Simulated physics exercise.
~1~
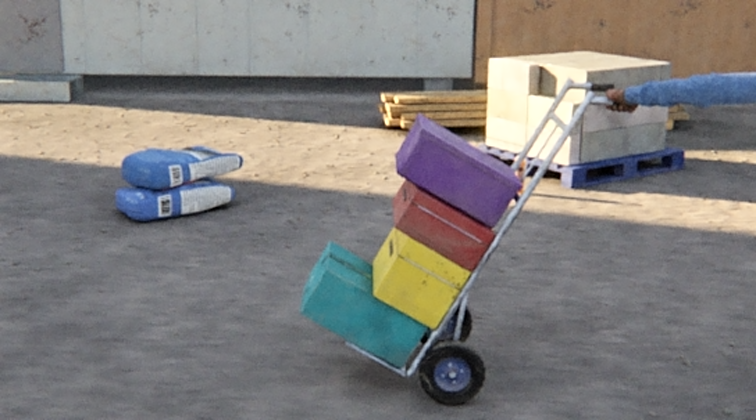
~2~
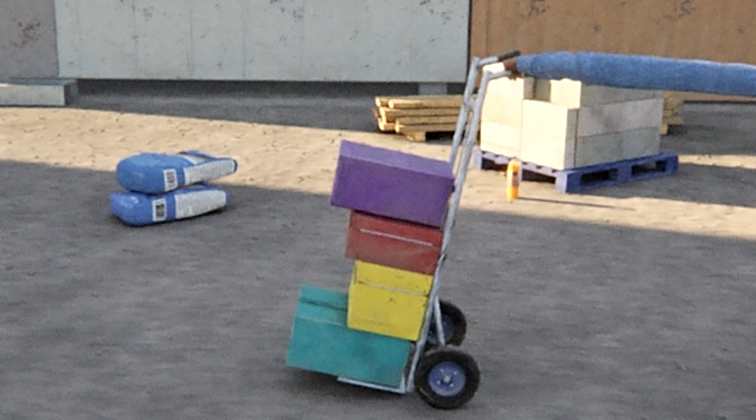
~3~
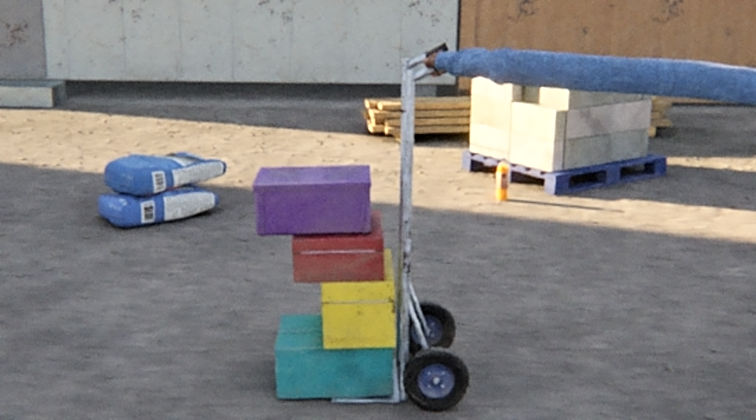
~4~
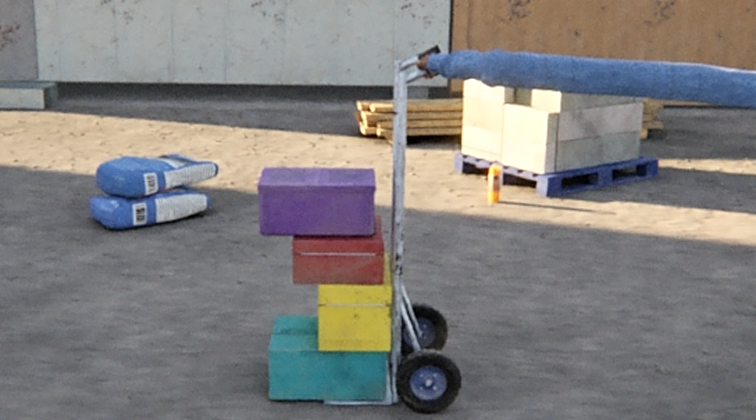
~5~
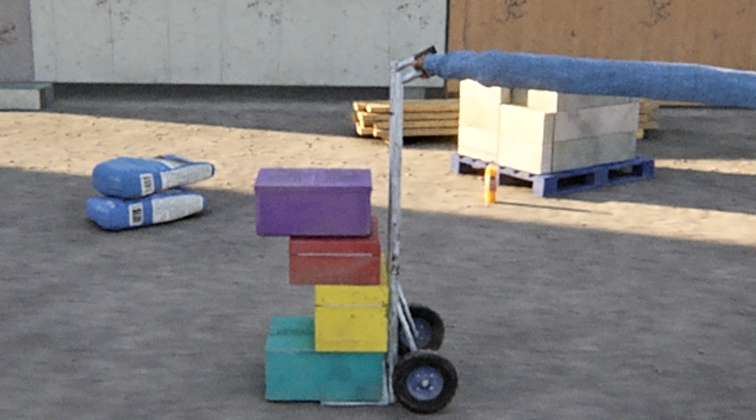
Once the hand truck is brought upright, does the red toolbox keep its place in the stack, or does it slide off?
The red toolbox keeps its place, resting on the yellow toolbox with the purple tote still on top of it.
A hand truck leans back toward the right, held at its handle by a blue-sleeved arm, with a turquoise parcel, a yellow toolbox, a red toolbox and a purple tote stacked on it. The arm swings the truck up toward the left, carrying the stack with it. The truck comes upright and stops, and the upper boxes rock slightly away from the rails. They then settle back a little. At the end the truck stands upright, still held, with all four boxes at rest, stacked and shut.
